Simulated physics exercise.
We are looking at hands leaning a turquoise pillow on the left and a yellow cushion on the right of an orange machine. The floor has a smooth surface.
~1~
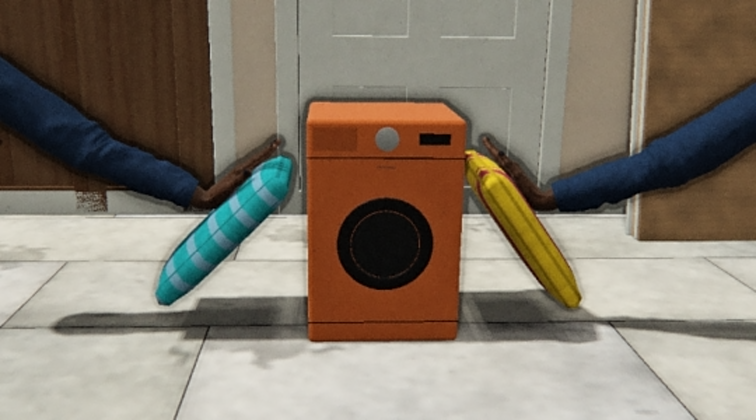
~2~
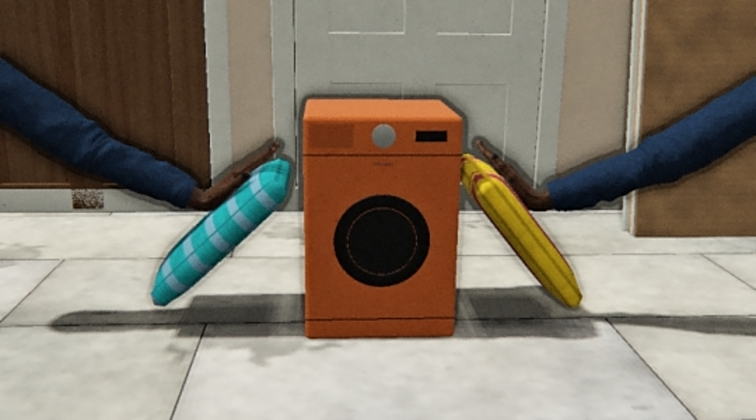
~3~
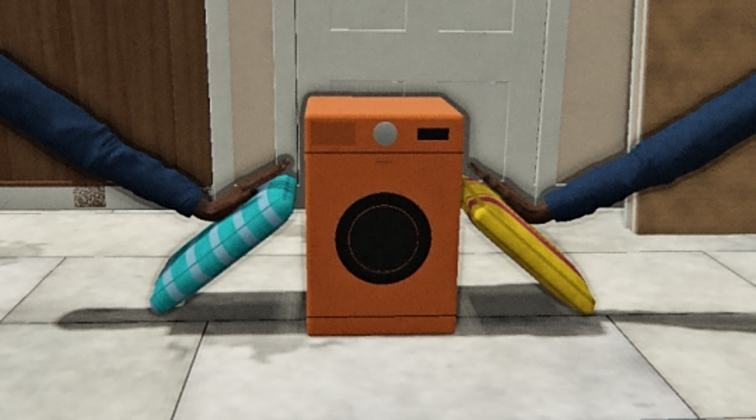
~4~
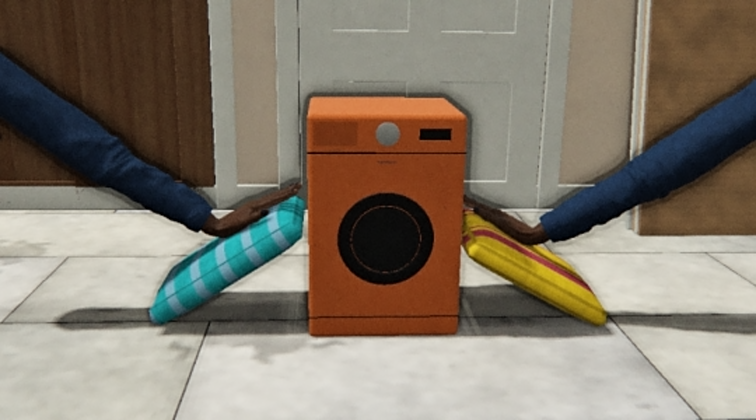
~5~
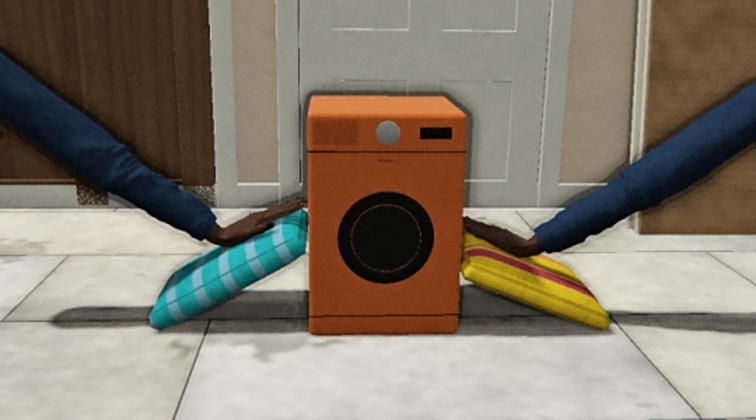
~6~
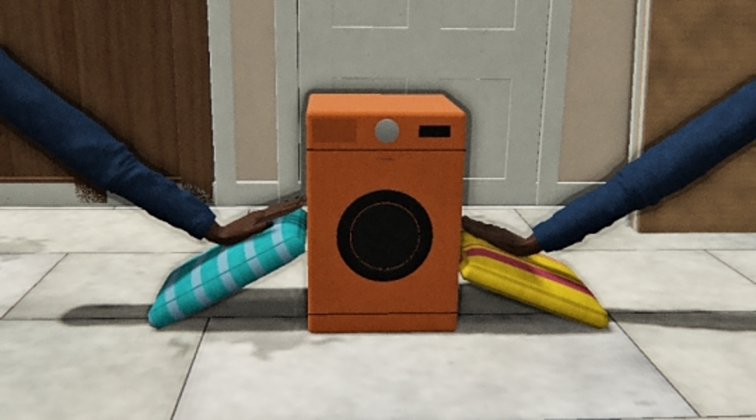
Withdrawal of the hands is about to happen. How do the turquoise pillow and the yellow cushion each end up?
They end up like this: The turquoise pillow lying down, the yellow cushion lying down.
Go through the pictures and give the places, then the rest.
In the first picture, pillow foot (163, 301), head (282, 185); cushion foot (574, 304), head (491, 183).
In the second picture, pillow foot (158, 301); cushion foot (575, 303).
In the third picture, pillow foot (156, 308); cushion foot (589, 309).
In the fourth picture, pillow foot (156, 319); cushion foot (601, 320).
In the fifth picture, pillow foot (155, 324); cushion foot (605, 324).
In the sixth picture, pillow foot (154, 323), head (301, 246), at a low slant; cushion foot (604, 323), head (466, 272), at a low slant.
Then, 0.30 s after the last picture, pillow flat on the floor near (227, 288); cushion flat on the floor near (522, 290).
Then, 0.64 s after the last picture, pillow flat on the floor near (227, 293); cushion flat on the floor near (521, 291).
At rest, pillow flat on the floor near (227, 293); cushion flat on the floor near (521, 291). The turquoise pillow slumps to the floor and the yellow cushion slides down flat.
